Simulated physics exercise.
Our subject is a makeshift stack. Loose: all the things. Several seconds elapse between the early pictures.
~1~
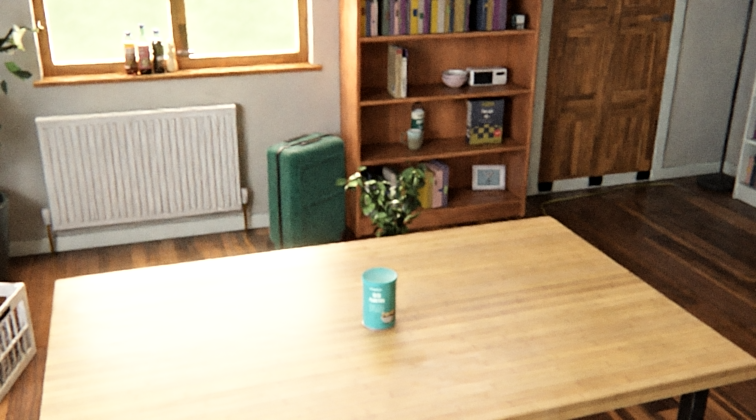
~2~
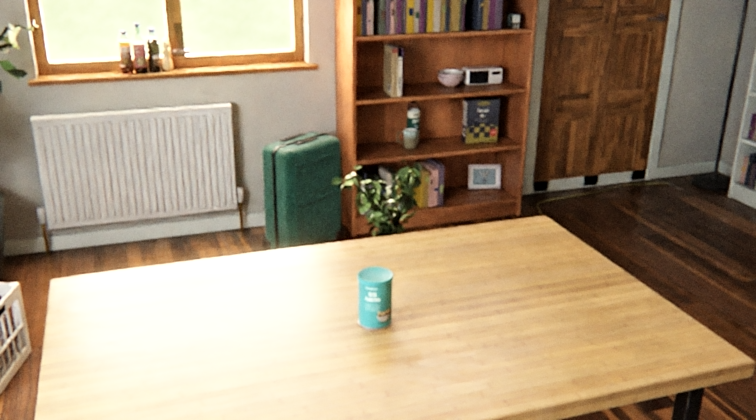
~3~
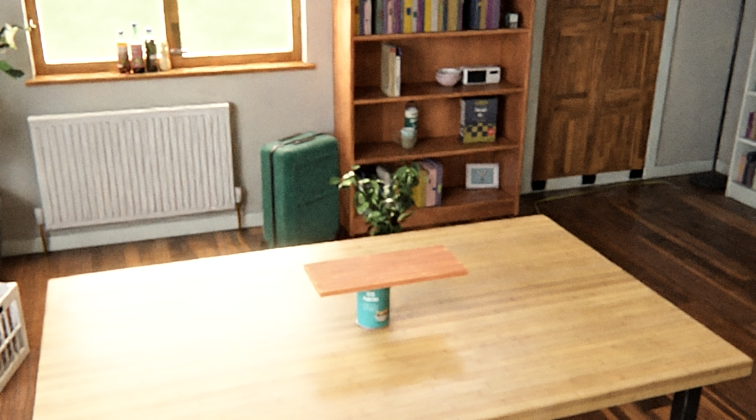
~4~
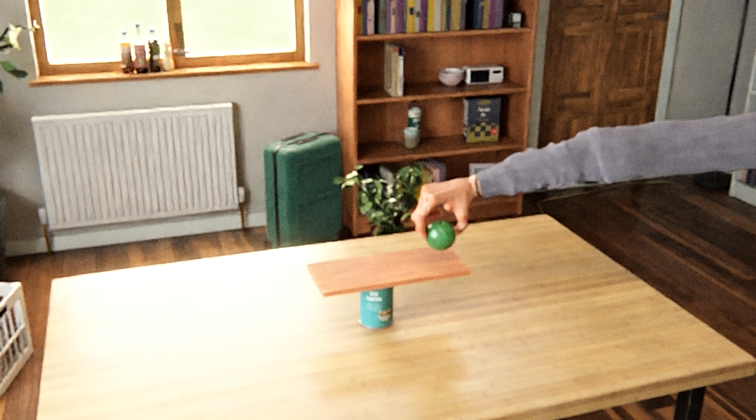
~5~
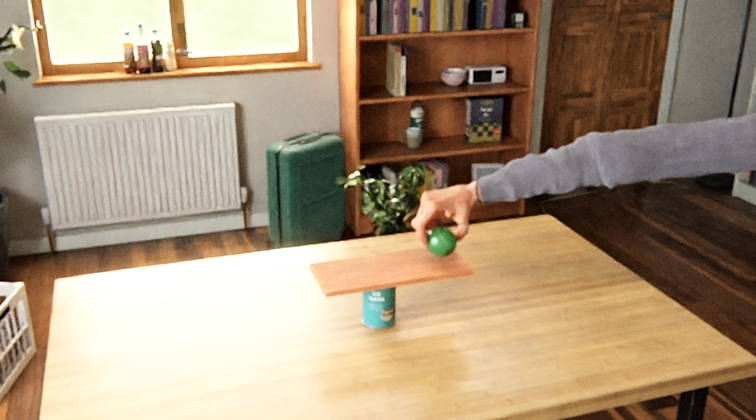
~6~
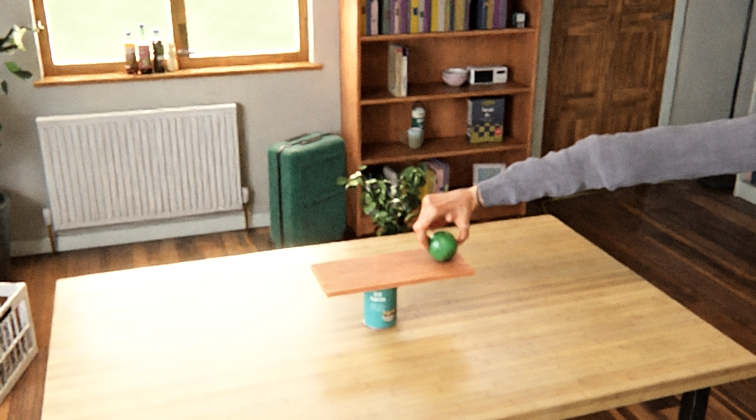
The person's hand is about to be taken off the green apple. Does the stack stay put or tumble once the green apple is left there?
I predict it will be unstable.
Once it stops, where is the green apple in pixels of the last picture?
Look around (527, 285) in the final frame.
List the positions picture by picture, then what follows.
In the first frame, the last thing is not in view yet.
In the second frame, the last thing is not in view yet.
In the third frame, the last thing is not in view yet; orange board (386, 269).
The fourth frame shows still above its spot; green apple (441, 235); orange board (389, 269).
The fifth frame shows still above its spot; green apple (441, 242); orange board (391, 269).
The sixth frame shows set down, still held; green apple (442, 246); orange board (393, 270).
Then, 0.40 s on from there, green apple now fallen; orange board turned 43° from how it was put.
Then, 0.50 s on from there, orange board turned 42° from how it was put.
Then, 0.70 s on from there, orange board now fallen.
Then, 0.90 s on from there, things are still on the move.
In the end, fallen, orange board and green apple; turquoise tin unmoved. At the end, from the last picture's camera, green apple near (527, 285). The stack comes apart.
